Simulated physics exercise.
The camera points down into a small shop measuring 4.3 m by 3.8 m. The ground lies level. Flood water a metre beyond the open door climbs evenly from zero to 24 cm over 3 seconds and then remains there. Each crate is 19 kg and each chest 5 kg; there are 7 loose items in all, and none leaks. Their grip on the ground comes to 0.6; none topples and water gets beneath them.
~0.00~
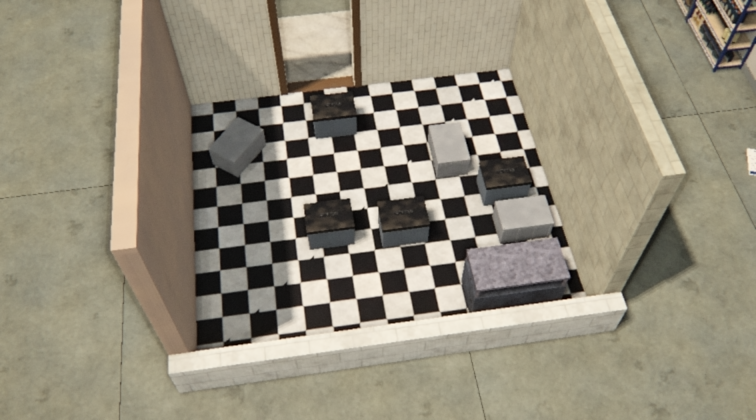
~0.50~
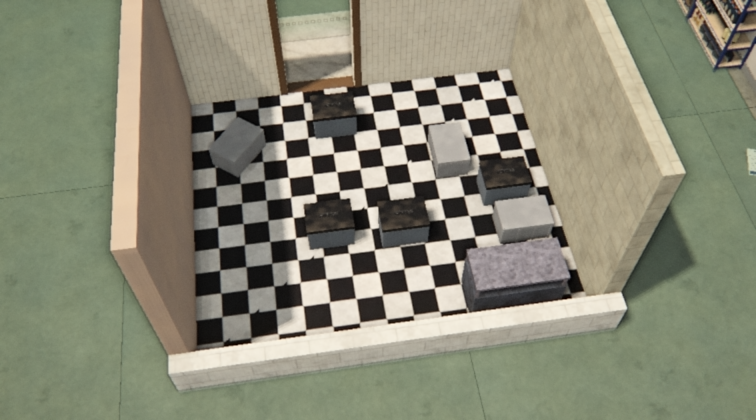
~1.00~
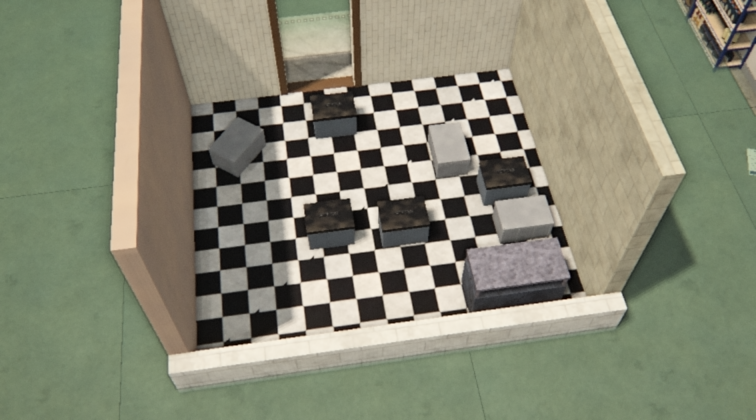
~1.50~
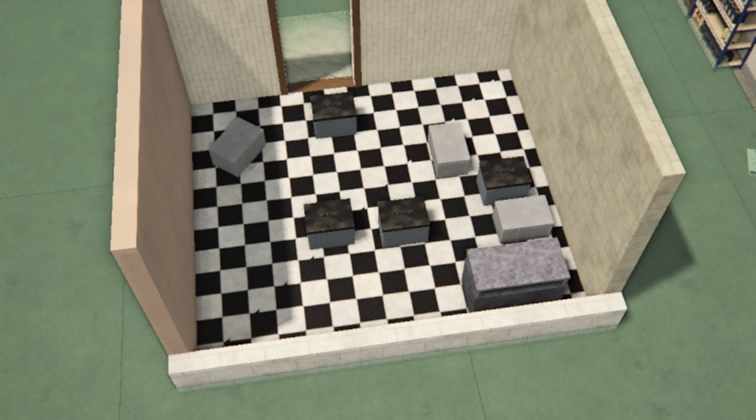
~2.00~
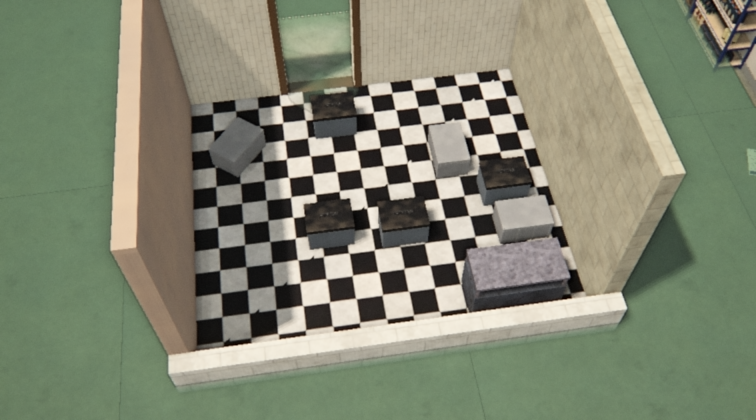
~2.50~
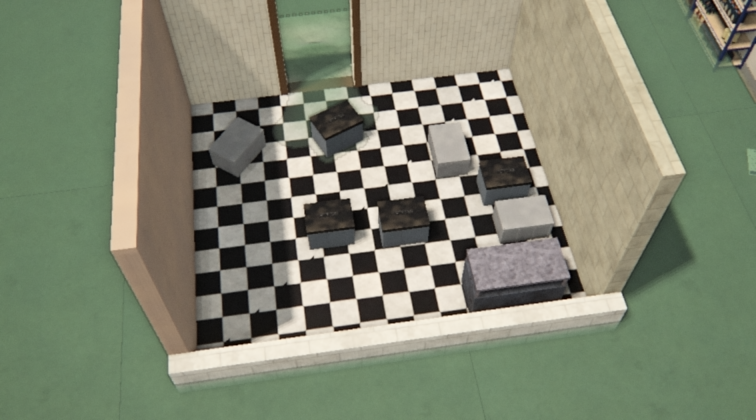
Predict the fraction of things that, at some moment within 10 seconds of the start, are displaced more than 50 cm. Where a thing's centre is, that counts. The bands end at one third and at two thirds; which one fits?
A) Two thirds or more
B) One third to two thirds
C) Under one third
One third to two thirds.
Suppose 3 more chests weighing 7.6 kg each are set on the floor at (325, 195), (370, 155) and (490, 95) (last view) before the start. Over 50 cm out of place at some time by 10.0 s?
First exceeds it, second exceeds it, third stays within it.
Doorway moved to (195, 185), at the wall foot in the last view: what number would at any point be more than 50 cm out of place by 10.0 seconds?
Then 6.
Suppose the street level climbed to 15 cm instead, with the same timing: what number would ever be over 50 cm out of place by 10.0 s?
Then 3 of them.
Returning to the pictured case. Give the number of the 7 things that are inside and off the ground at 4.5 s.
1 at that moment.
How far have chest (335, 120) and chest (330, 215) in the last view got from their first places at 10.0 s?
Respectively 250 and 120 cm.
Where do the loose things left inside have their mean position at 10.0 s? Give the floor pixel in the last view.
I'd put it close to (413, 222) in the last view.
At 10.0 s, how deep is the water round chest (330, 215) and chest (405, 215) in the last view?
Roughly 13 and 11 cm.
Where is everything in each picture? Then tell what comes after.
In the first frame, a chest at (333, 105) rests on the ground; a crate at (524, 212), on the bottom; water covers 0.0 m2; 0 of 7 have shifted.
In the second frame, a chest at (333, 105) rests on the ground; a crate at (524, 212), on the bottom; water covers 0.0 m2; 0 of 7 have shifted.
In the third frame, a chest at (333, 105) rests on the ground; a crate at (524, 212) rests on the ground; 0.0 m2 under water; 0 of 7 have shifted.
In the fourth frame, a chest at (333, 105), on the bottom; a crate at (524, 212) rests on the ground; water covers 0.0 m2; 0 of 7 have shifted.
In the fifth frame, a chest at (333, 105), on the bottom; a crate at (524, 212), on the bottom; water covers 0.2 m2; 0 of 7 have shifted.
In the sixth frame, a chest at (336, 119), on the bottom, 23 cm from its start; a crate at (524, 212) rests on the ground; 0.9 m2 under water; 1 of 7 have shifted.
After 3.5 s 1 of 7 are over 50 cm from their spots; 0 afloat.
After 4.5 s 3 of 7 are over 50 cm from their spots; 1 afloat.
After 7.0 s 3 of 7 are over 50 cm from their spots; 3 afloat.
After 10.0 s 3 of 7 are over 50 cm from their spots, and 3 have been at some point; 4 afloat.
